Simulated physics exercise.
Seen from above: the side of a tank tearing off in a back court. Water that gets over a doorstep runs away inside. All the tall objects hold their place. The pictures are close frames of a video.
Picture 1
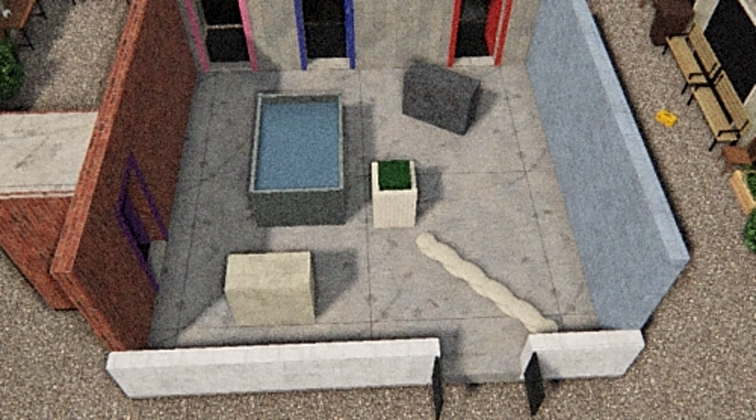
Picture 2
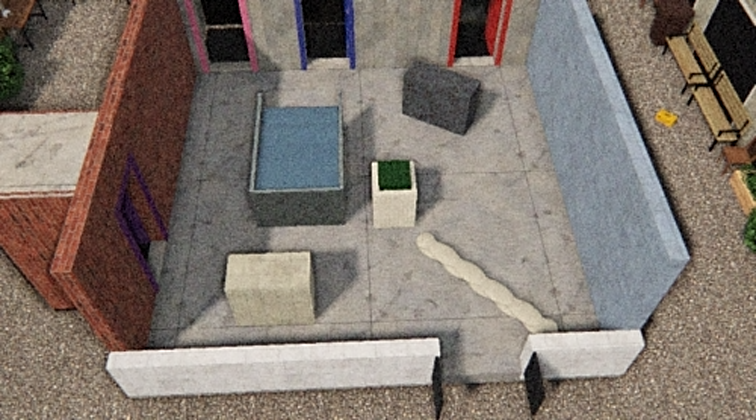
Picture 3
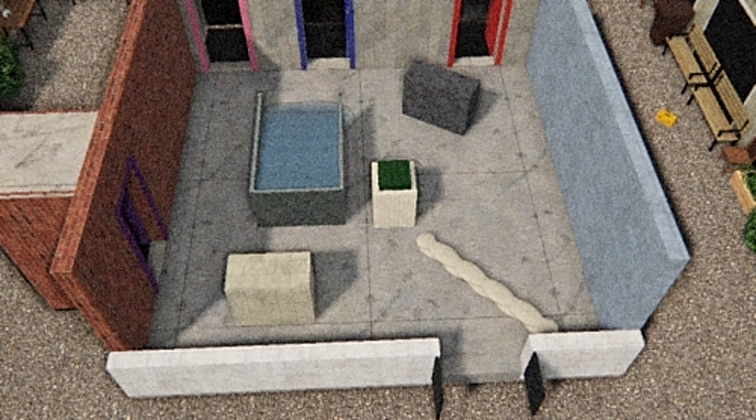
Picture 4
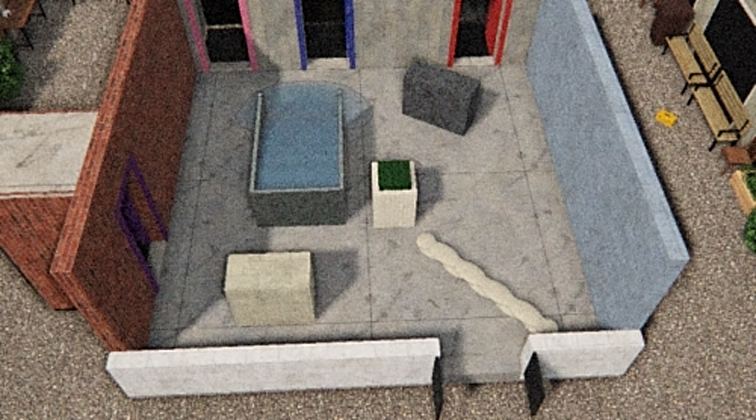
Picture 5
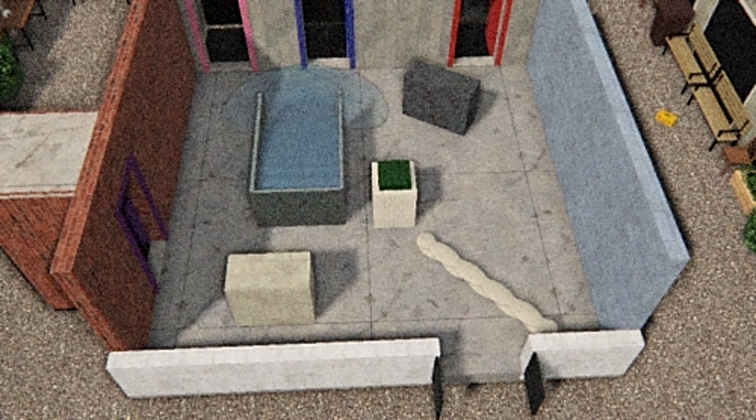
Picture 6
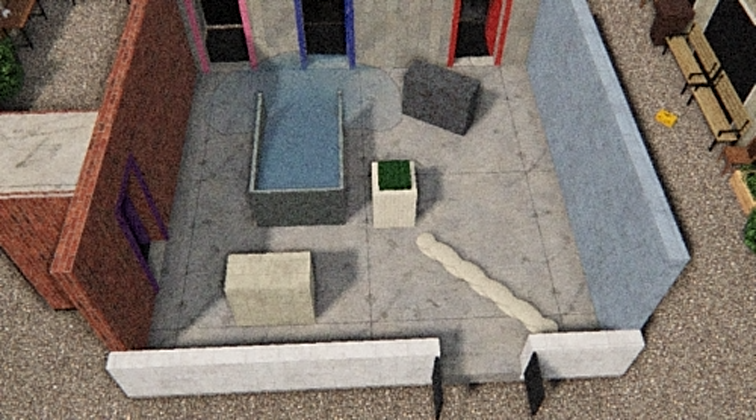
A paved back court is seen from high above, with a red brick wall on the left, a pale blue wall on the right and a low white wall in front. A grey tank of blue water stands left of centre, near cream and dark grey blocks, a green-topped planter and a lumpy cream strip. The tank's far side comes away and water spreads across the paving toward the doorways, widening rightward to the dark block.
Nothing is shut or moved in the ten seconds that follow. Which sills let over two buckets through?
One by one: The red door takes more than that; the purple door stays under that; the pink door takes more than that; the blue door takes more than that.
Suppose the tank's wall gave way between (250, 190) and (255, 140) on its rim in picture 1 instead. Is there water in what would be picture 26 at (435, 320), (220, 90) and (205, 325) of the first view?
One after the other: Wet, under water, flooded.
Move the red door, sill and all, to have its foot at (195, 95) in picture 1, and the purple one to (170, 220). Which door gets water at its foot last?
Last comes the one in purple.
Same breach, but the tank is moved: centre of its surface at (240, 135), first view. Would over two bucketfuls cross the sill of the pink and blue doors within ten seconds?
One by one: The pink door goes over, the blue door goes over.
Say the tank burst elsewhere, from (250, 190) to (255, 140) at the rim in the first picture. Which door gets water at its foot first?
It is the door marked purple.
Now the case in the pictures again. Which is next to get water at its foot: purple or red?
First comes the one in red.
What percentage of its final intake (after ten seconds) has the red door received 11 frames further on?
I make it 0 per cent.
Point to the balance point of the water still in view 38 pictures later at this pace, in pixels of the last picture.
Around (352, 155).
A moment on, water covers 20 % of the floor; the red door wet at the sill, nothing in, the purple door not reached, the pink door over two buckets in, the blue door far over two buckets in.
Next, water covers 25 % of the floor; the red door wet at the sill, nothing in, the purple door not reached, the pink door far over two buckets in, the blue door far over two buckets in.
Then, water covers 40 % of the floor; the red door under two buckets in, the purple door wet at the sill, nothing in, the pink door far over two buckets in, the blue door far over two buckets in.
Later, water covers 70 % of the floor; the red door under two buckets in, the purple door wet at the sill, nothing in, the pink door far over two buckets in, the blue door far over two buckets in.
In the end, water covers 90 % of the floor; the red door over two buckets in, the purple door under two buckets in, the pink door far over two buckets in, the blue door far over two buckets in.
